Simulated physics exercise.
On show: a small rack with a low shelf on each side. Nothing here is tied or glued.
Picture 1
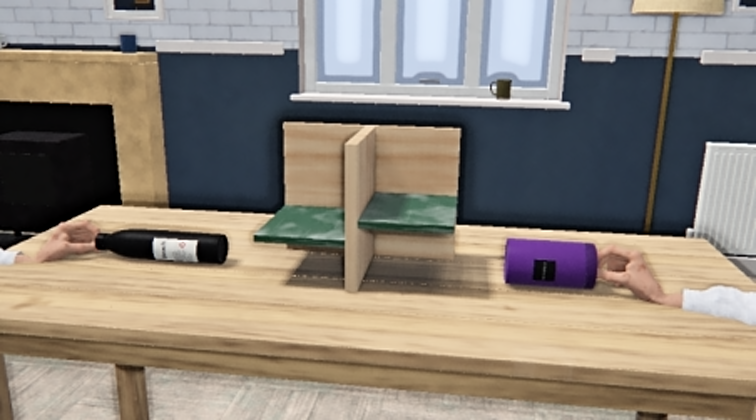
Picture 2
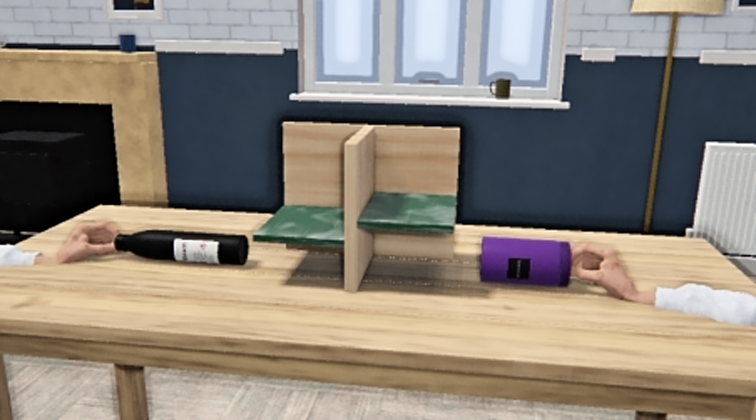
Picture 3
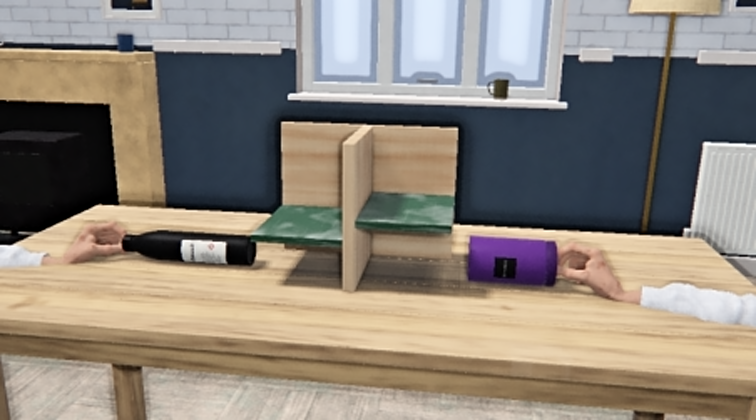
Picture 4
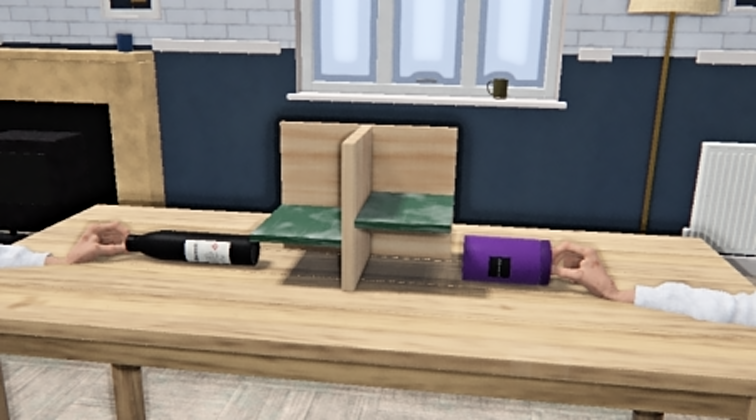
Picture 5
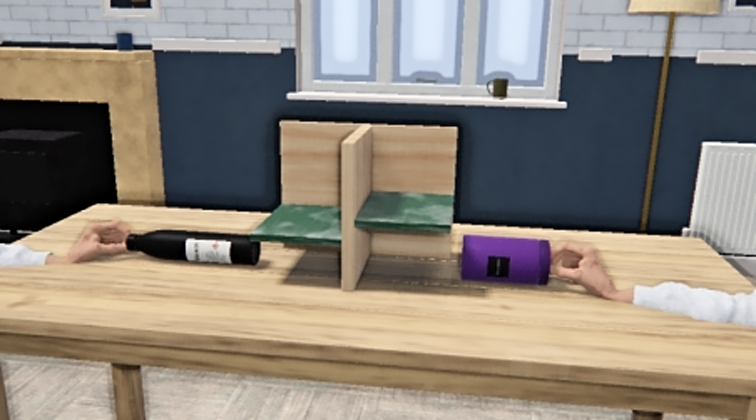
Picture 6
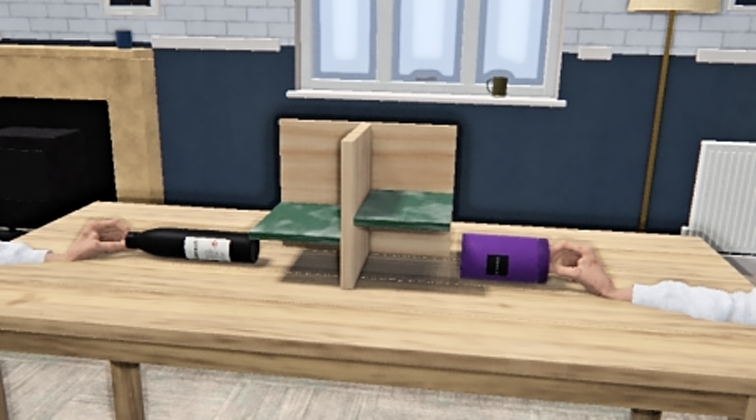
At the start, a black bottle lies on its side at the left of a wooden table and a purple jar at the right, each touched by a hand, with a small green-shelved rack between them. The hands slide both items a short way inward toward the rack, then barely move.
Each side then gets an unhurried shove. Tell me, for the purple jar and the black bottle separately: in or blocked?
At the end, the purple jar gets through; the black bottle gets through.
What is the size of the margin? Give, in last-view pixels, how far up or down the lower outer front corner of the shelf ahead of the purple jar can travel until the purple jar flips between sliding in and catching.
20 pixels down.
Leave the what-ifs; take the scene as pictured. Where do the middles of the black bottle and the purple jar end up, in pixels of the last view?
So the black bottle finishes at (277, 250), and the purple jar finishes at (408, 252).
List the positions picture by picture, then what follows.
Hands sliding the things forward; purple jar (549, 264); black bottle (160, 245); shelf (362, 204), in the first frame.
Hands sliding the things forward; black bottle (181, 246); shelf (361, 204), in the second frame.
Hands sliding the things forward; purple jar (511, 261); shelf (359, 204), in the third frame.
Hands sliding the things forward; black bottle (192, 247); shelf (358, 204), in the fourth frame.
Hands sliding the things forward; purple jar (505, 260); shelf (358, 203), in the fifth frame.
Hands sliding the things forward; purple jar (503, 259); black bottle (192, 244); shelf (358, 202), in the sixth frame.
Then, 0.38 s after the last picture, purple jar sliding up to the opening near (475, 257); black bottle sliding up to the opening near (214, 246).
Then, 0.70 s after the last picture, purple jar part of the way in near (437, 254); black bottle part of the way in near (248, 248).
At rest, the purple jar clears the shelf, near (409, 252); the black bottle clears the shelf, near (277, 250).
